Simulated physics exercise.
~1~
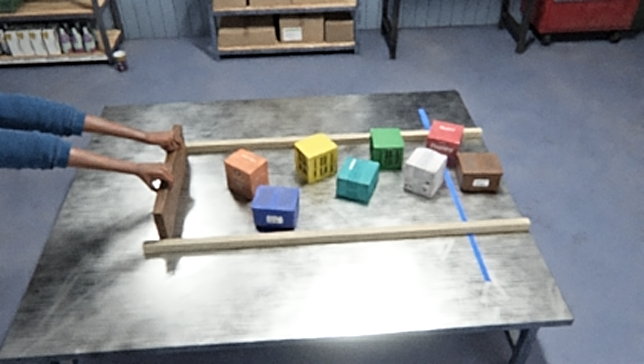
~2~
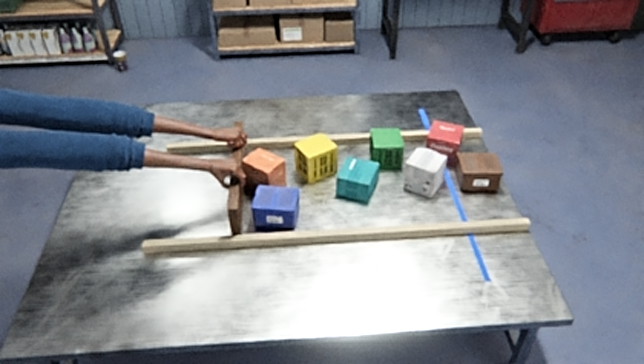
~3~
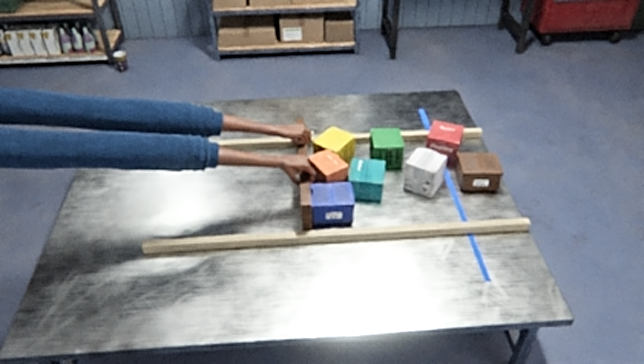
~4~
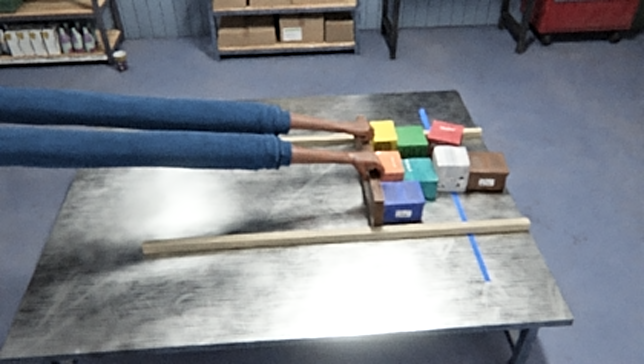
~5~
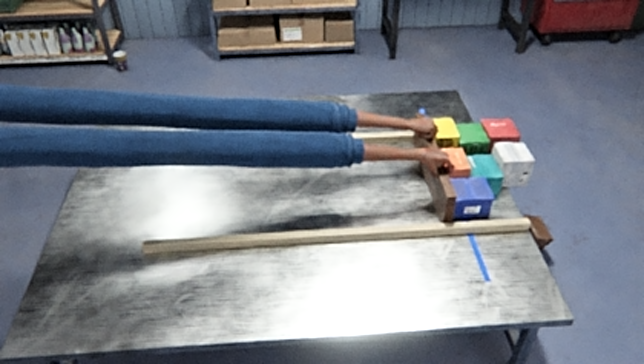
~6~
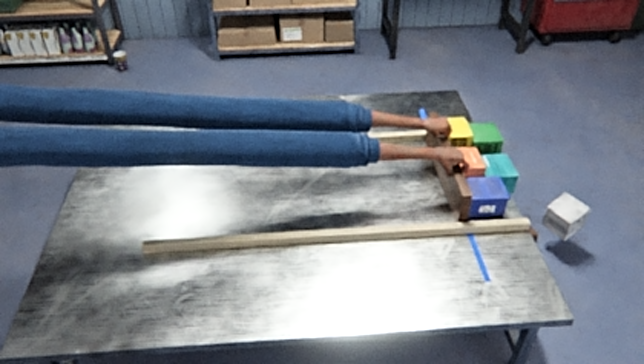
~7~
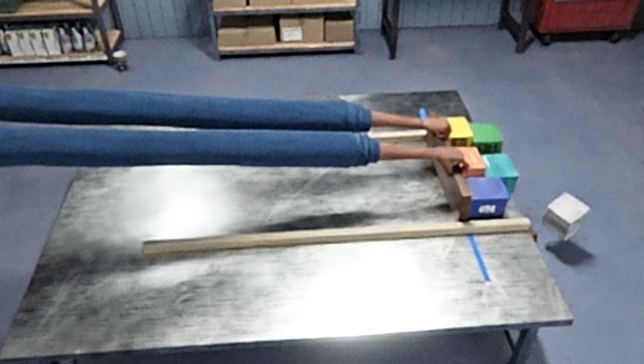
The clip shows two hands pushing a plank rightward between wooden rails, gathering colourful boxes toward a table's edge. The brown, red and white boxes go over, and the plank stops near the blue tape with five boxes still on the table and the white one tipped beyond it.
